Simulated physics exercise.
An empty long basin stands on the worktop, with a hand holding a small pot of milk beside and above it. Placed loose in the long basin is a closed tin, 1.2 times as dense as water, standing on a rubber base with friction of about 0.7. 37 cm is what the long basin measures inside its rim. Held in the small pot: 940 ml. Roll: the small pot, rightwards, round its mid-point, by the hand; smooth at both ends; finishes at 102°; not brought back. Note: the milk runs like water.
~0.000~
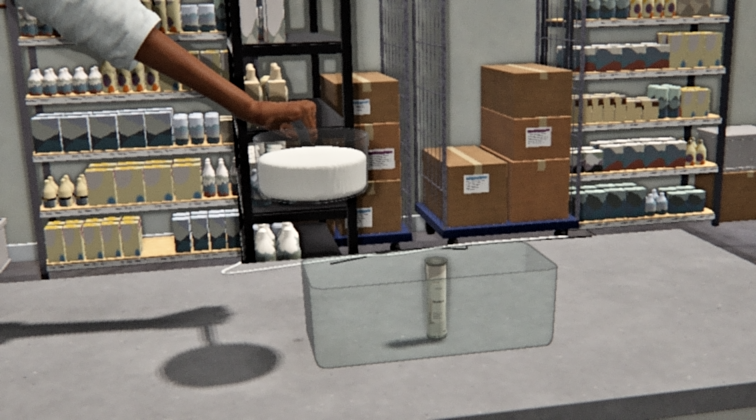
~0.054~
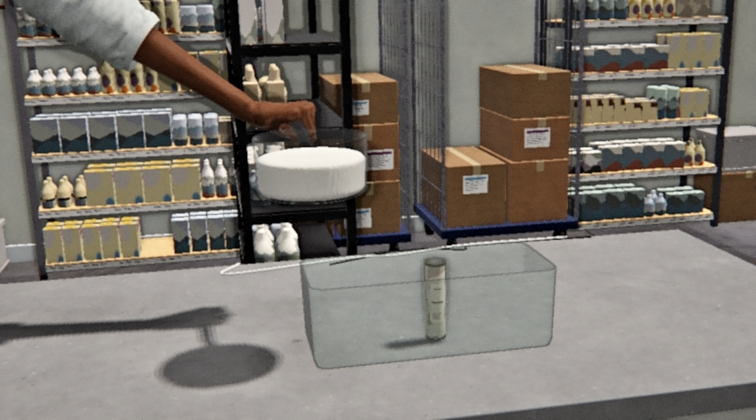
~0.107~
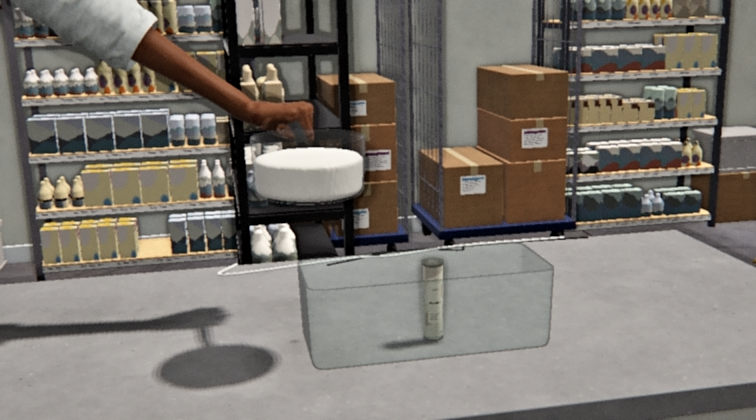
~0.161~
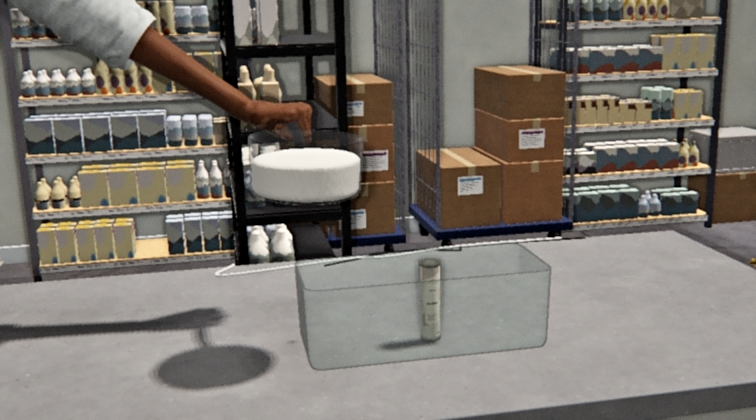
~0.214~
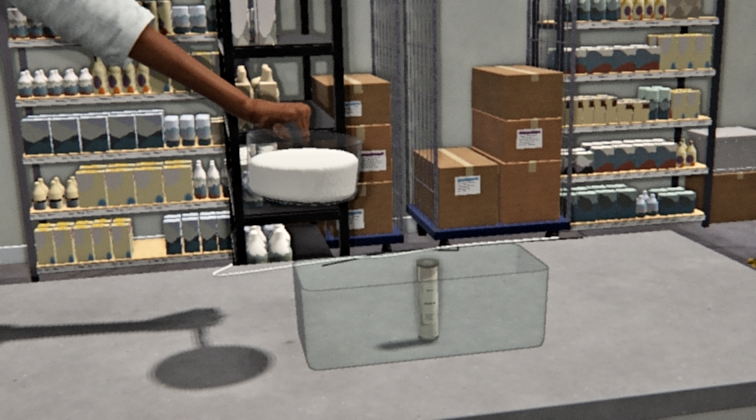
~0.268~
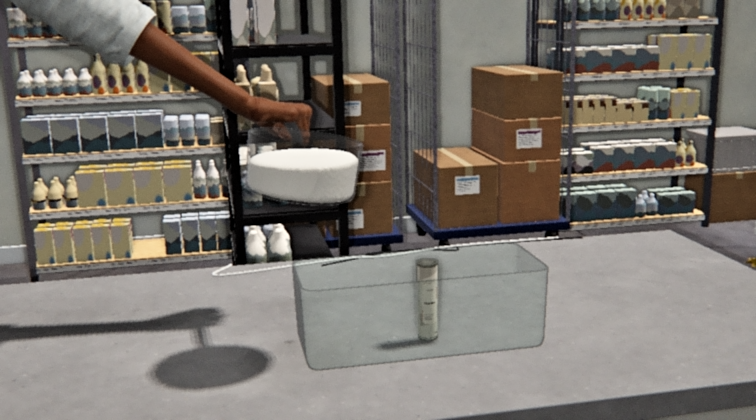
In a stockroom, a hand holding a small pot of milk beside a clear basin with a tin inside, tilting it slightly right.
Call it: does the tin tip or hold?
It holds.
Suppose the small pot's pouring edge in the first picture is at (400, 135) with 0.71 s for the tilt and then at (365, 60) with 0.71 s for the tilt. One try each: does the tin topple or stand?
Try 1: Still standing; try 2: Tipped over.
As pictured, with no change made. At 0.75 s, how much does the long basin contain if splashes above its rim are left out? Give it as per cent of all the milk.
4 %, more or less.
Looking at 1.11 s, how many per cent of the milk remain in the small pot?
I'd say some 18 per cent remains.
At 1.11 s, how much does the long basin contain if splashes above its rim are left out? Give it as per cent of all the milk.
The fraction sits near 68 in a hundred.
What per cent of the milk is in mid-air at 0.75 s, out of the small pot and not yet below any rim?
Near 24 per cent of it all.
Then, 0.75 s in, the tilt is 58° and 72 per cent is still to pour; the tin stands where it began.
Then, 1.11 s in, the tilt is 92° and 17 per cent is still to pour; the tin stands where it began.
Then, 1.48 s in, the tilt is 102° and 1 per cent is still to pour; the tin stands where it began.
Then, 1.89 s in, the tilt is 102° and 0 per cent is still to pour; the tin stands where it began.
Finally, the tin stands where it began.
